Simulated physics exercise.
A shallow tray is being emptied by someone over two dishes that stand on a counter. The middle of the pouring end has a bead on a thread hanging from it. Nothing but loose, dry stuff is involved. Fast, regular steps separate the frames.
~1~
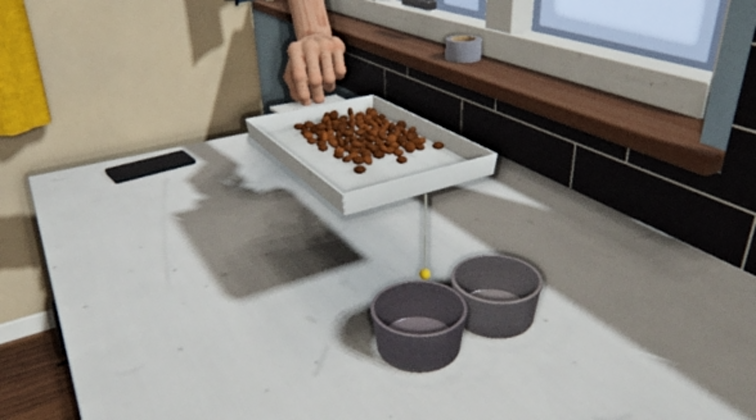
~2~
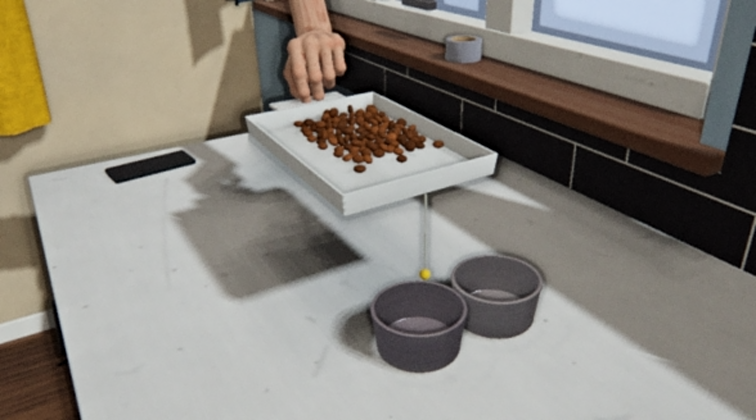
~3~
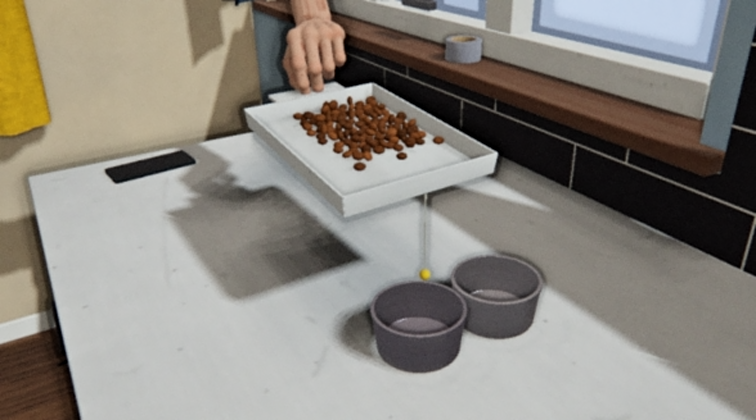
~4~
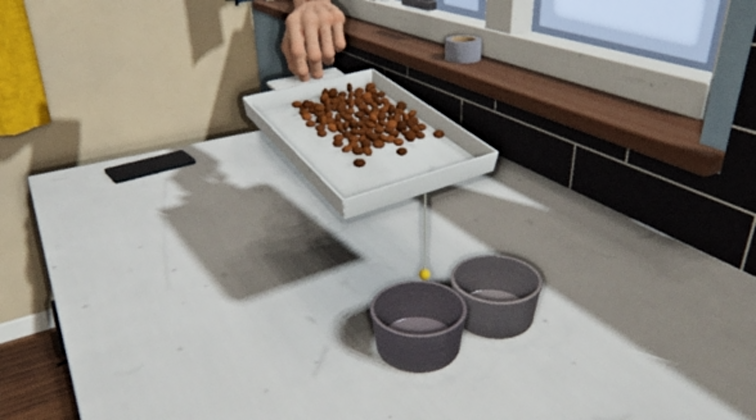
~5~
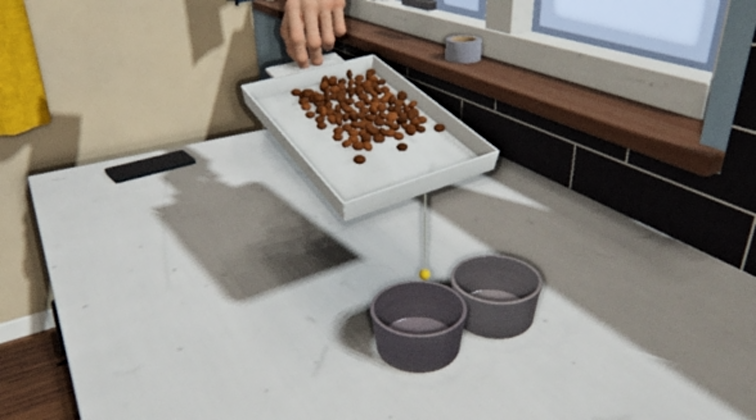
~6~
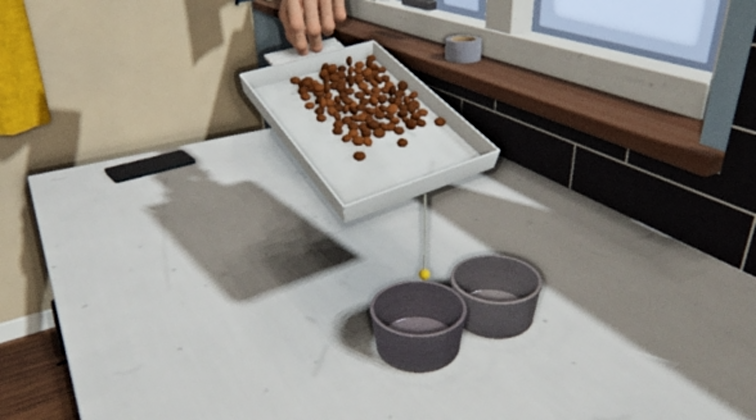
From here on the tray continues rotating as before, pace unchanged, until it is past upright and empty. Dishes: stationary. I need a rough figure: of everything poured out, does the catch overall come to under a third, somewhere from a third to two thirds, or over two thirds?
I'd say somewhere from a third to two thirds.
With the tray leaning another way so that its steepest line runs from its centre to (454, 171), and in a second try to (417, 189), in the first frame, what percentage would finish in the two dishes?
Case one 90 %; case two 60 %.
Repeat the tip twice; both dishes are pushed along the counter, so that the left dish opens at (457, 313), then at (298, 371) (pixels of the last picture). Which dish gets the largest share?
Taking them in turn, it's the one to the left and then the one to the right.
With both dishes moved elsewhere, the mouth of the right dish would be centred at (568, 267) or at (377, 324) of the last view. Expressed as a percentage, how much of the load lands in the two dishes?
About 0 per cent, then about 70 per cent.
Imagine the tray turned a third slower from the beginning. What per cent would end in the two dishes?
Roughly 50 %.
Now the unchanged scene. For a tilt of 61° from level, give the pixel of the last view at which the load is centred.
Centre estimate: (388, 187).
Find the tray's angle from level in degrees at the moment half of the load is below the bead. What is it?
Angle: Close to 100°.
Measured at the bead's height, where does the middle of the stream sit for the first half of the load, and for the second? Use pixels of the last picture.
First close to (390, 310), next close to (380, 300).
Just after the last frame, tray tipped steeply; almost all on the tray; about a tenth in the air.
A moment on, tray tipped right over; roughly half on the tray; roughly a quarter in the left dish; roughly a quarter outside both; just a few in the air.
Further on, tray tipped past a quarter turn; roughly half in the left dish; roughly half outside both.
When it is over, tray tipped past a quarter turn; roughly half in the left dish; not one in the right dish; roughly half outside both.
